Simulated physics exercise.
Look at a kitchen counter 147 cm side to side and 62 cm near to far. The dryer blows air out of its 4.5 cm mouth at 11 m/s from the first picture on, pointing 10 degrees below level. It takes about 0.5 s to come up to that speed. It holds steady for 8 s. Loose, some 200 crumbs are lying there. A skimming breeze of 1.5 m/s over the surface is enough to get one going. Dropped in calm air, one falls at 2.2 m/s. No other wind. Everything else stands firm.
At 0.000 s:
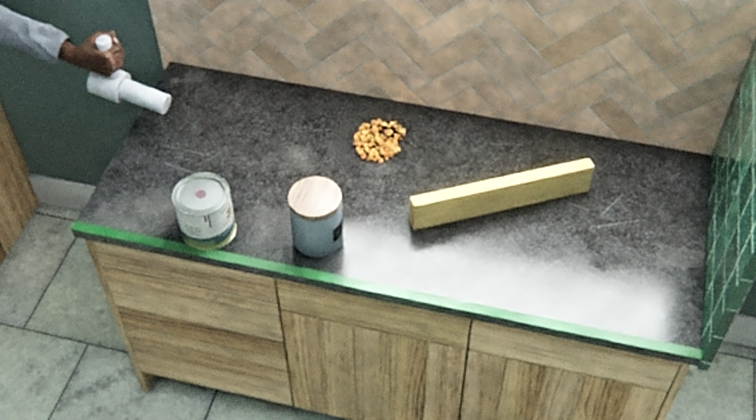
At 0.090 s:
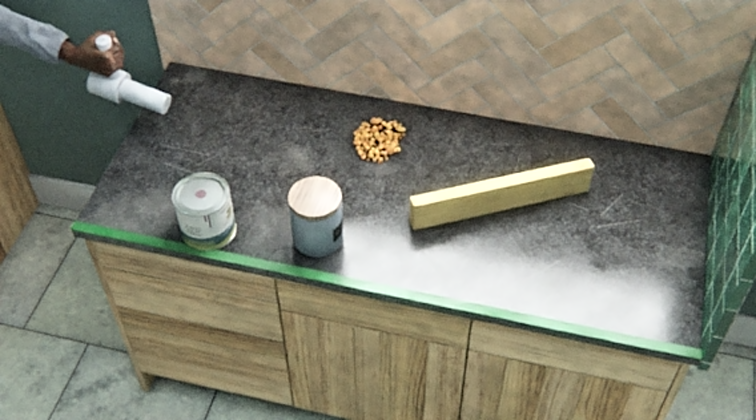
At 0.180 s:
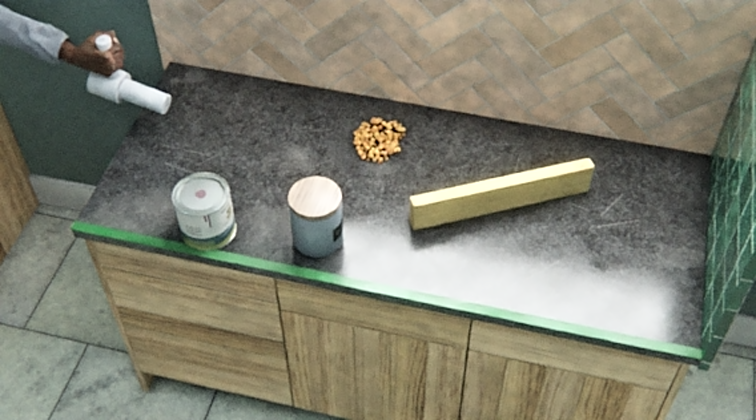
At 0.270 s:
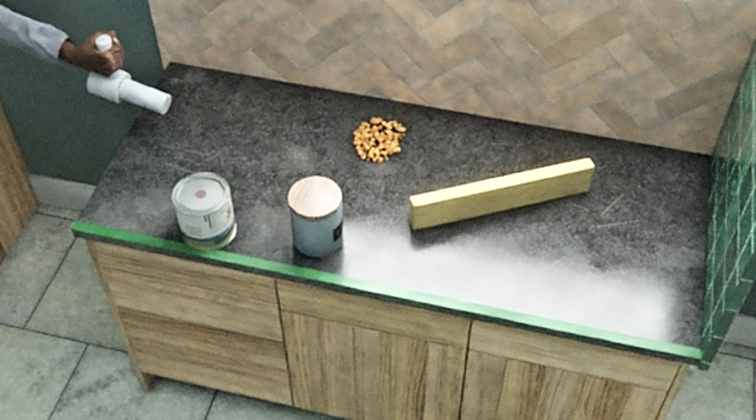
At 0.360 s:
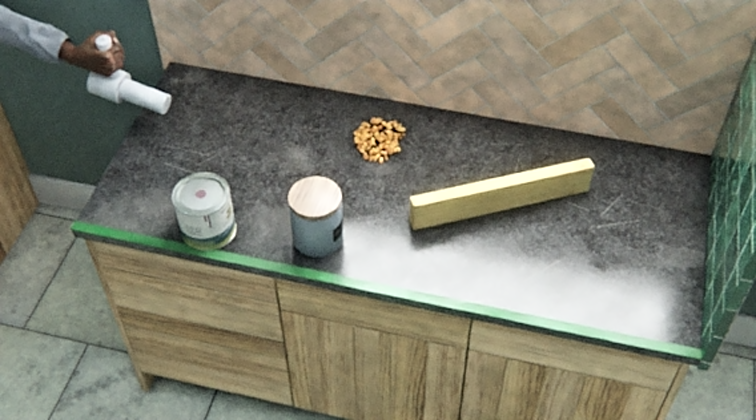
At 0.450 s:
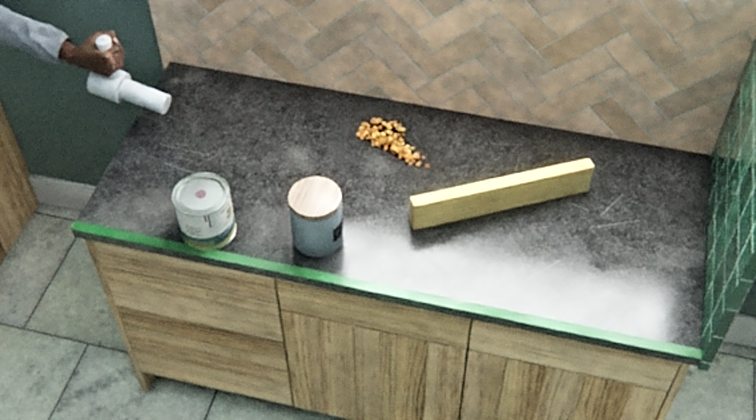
At the start, a hand at the left holds a white dryer toward a dark counter with a round cluster of golden crumbs, two jars and a yellow board. For most of the clip nothing visibly moves; then some crumbs shift rightward and nearer, stretching the cluster toward the board.
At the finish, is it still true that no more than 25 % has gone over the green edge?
Yes, it is still true.
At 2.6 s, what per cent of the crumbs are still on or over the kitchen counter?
I'd put it near 100 per cent at that time.
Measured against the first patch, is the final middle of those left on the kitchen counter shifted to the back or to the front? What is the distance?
It moves toward the far edge, close to 15 cm.
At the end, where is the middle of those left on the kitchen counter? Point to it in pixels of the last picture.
It lands close to (675, 151) in the last picture.
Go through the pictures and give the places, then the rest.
The middle of the crumbs is near (380, 141), none has stirred yet and the mouth of the dryer is at (167, 105), in the first frame.
The middle of the crumbs is near (380, 140), none has stirred yet and the green edge is centred on (369, 291), in the second frame.
The middle of the crumbs is near (380, 140), none has stirred yet, the top of a jar is at (315, 196) and the top of a board is at (503, 182), in the third frame.
The middle of the crumbs is near (380, 140) and none has stirred yet, in the fourth frame.
The middle of the crumbs is near (380, 140) and none has stirred yet, in the fifth frame.
The middle of the crumbs is near (389, 142), the farthest in sight from the dryer is at (427, 167) and about 40 % have left their places, in the sixth frame.
After 1.6 s, 60 % are on the move or not yet settled, 0 % are over the green edge; the middle of those still in play is near (675, 151).
After 2.6 s, 54 % are on the move or not yet settled, 2 % are over the green edge; the middle of those still in play is near (675, 151).
After 4.4 s, 49 % are on the move or not yet settled, 2 % are over the green edge; the middle of those still in play is near (675, 151).
After 8.0 s, at the end, 2 % are over the green edge; the middle of those still in play is near (675, 151).
